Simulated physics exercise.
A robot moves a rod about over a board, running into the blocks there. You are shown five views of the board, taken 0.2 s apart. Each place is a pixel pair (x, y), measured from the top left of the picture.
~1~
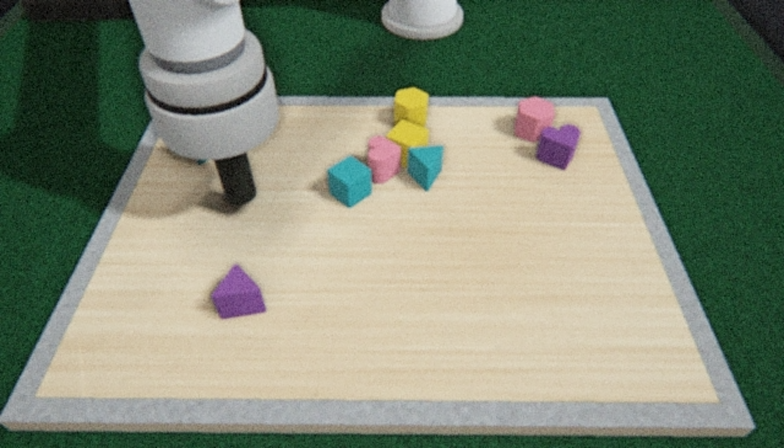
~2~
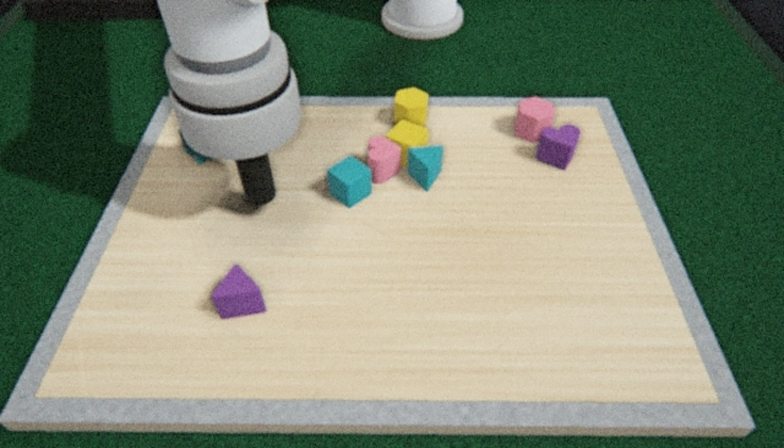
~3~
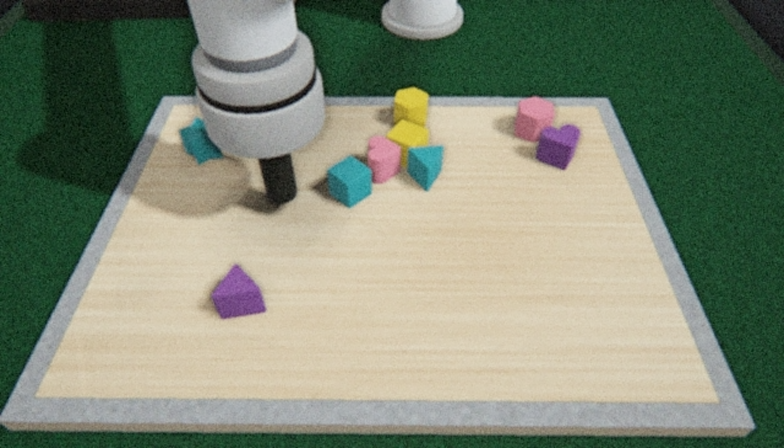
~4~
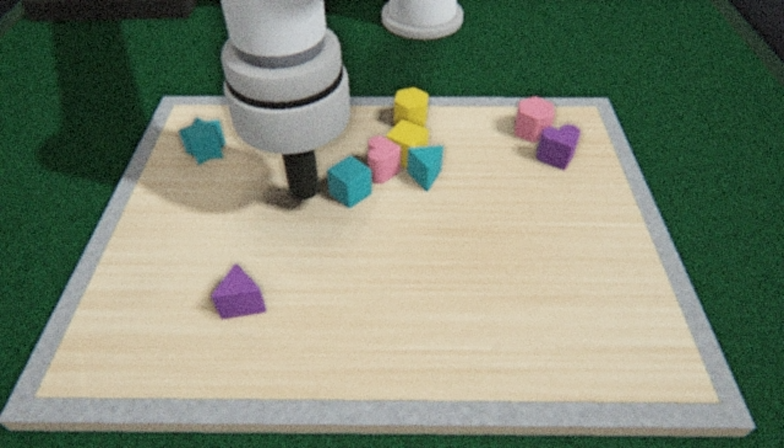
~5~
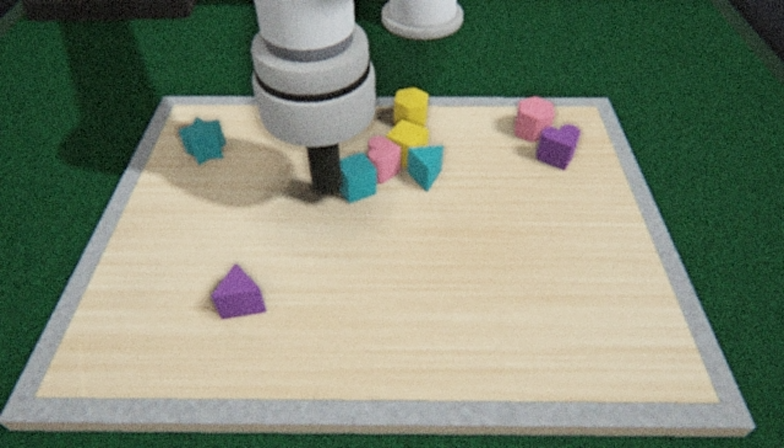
At the start, a robot's black rod stands at the upper left of a wooden board scattered with turquoise, pink, yellow and purple blocks. The rod moves steadily right, uncovering a turquoise block behind it while the blocks stay still. It then meets the turquoise cube and nudges it slightly right.
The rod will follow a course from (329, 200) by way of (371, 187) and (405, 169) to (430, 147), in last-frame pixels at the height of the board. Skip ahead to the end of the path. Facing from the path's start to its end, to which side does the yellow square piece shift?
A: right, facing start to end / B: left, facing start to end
I choose B.
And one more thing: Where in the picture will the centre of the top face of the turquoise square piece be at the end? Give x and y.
The middle of its upper face should be somewhere near (446, 145).
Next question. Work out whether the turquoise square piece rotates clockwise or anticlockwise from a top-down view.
Clockwise, looking down.
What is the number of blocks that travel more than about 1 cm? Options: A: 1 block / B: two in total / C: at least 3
Choice C: At least 3.
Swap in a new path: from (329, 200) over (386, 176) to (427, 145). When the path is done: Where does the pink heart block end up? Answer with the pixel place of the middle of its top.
I think it will end close to (459, 128).
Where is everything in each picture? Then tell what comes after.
In the first frame, rod's lower end at (242, 196); turquoise square piece at (349, 169); pink heart block at (382, 147); yellow square piece at (407, 132); turquoise triangular block at (427, 153).
In the second frame, rod at (261, 196); blocks still.
In the third frame, rod at (282, 195); blocks still.
In the fourth frame, rod at (305, 191); blocks still.
In the fifth frame, rod at (327, 185); turquoise square piece at (355, 165); pink heart block at (382, 147); yellow square piece at (407, 132); turquoise triangular block at (427, 153).
The first path, step by step. One third of the way, rod at (371, 172); turquoise square piece at (400, 155), turned 15° clockwise; pink heart block at (417, 138), turned 45° anticlockwise; yellow square piece at (422, 120), turned 35° anticlockwise; turquoise triangular block at (441, 152), turned 55° clockwise.
Two thirds of the way, rod at (407, 153); turquoise square piece at (437, 145), turned 40° clockwise; pink heart block at (453, 130), turned 70° anticlockwise; yellow square piece at (425, 116), turned 50° anticlockwise; turquoise triangular block at (474, 148), turned 80° clockwise.
At the end, rod at (431, 132); turquoise square piece at (446, 145), turned 65° clockwise; pink heart block at (464, 125), turned 45° anticlockwise; yellow square piece at (433, 102), turned 65° anticlockwise; turquoise triangular block at (476, 149), turned 65° clockwise.
